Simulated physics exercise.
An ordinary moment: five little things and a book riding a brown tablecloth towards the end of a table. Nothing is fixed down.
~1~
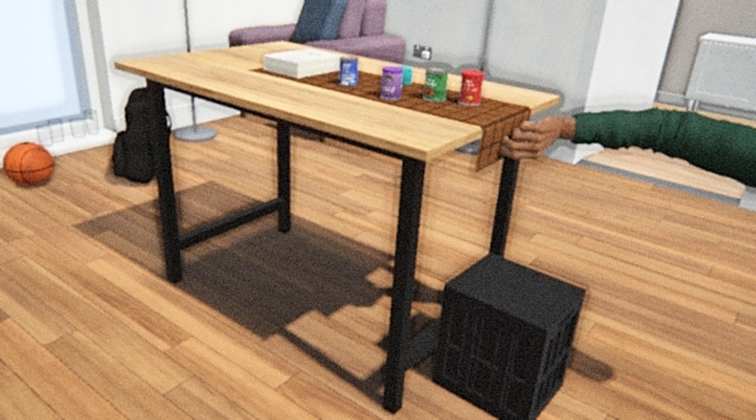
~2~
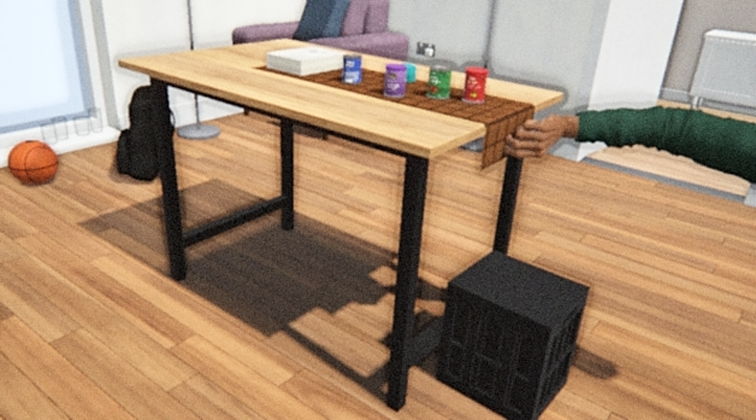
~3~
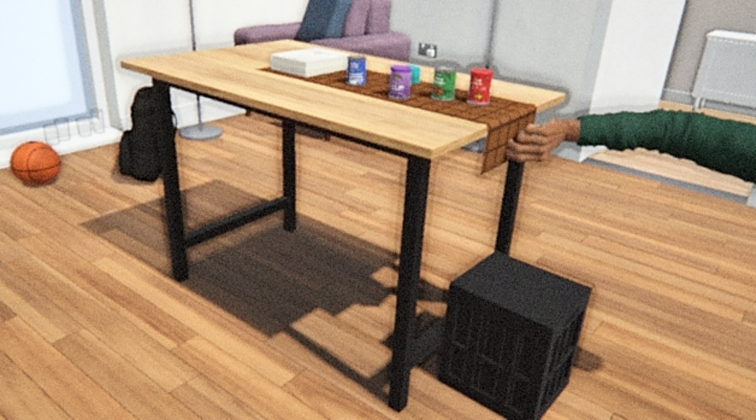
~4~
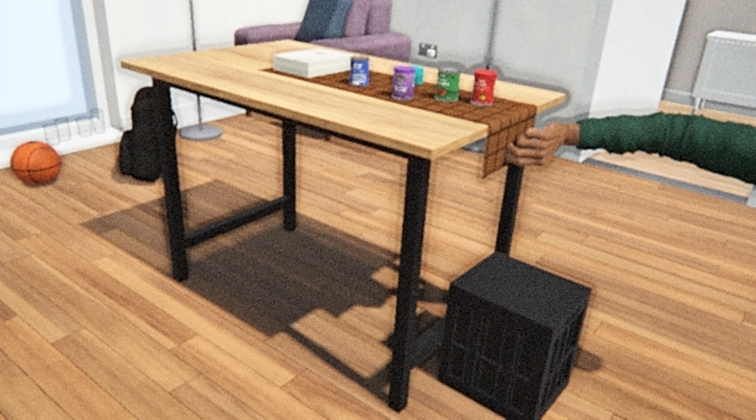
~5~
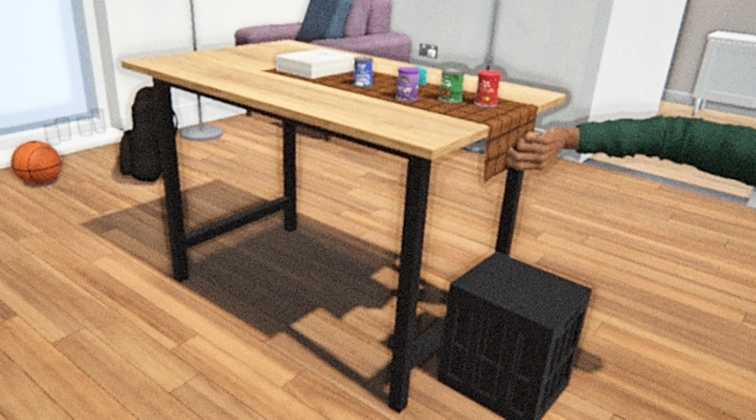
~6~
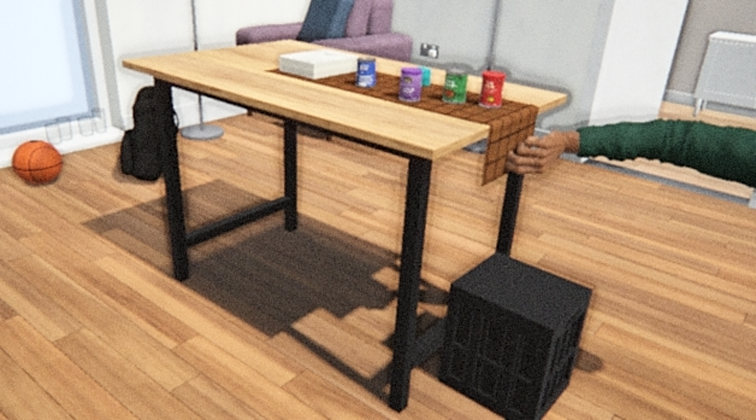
A hand slowly pulls a brown cloth rightward along a table, carrying colourful cans with it.
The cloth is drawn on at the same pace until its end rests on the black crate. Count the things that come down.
The table loses three.
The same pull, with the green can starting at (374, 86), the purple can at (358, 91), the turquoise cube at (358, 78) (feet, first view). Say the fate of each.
The green can survives; the purple can does not fall; the turquoise cube remains up.
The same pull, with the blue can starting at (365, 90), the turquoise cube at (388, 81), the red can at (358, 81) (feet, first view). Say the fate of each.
The blue can stays on, the turquoise cube holds on, the red can remains up.
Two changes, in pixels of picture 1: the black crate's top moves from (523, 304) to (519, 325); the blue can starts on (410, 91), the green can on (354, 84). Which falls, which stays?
The blue can drops off, the green can remains up.
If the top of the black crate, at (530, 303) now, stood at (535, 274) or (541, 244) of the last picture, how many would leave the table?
The count: 2 and 1.
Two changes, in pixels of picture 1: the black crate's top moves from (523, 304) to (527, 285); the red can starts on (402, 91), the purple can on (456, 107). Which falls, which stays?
The red can holds on; the purple can falls.
A little later, hem near (500, 231); red can gone.
Next, hem on the crate; red can, green can and purple can gone.
When it is over, hem on the crate; red can, green can and purple can gone. The count of fallen things is three.
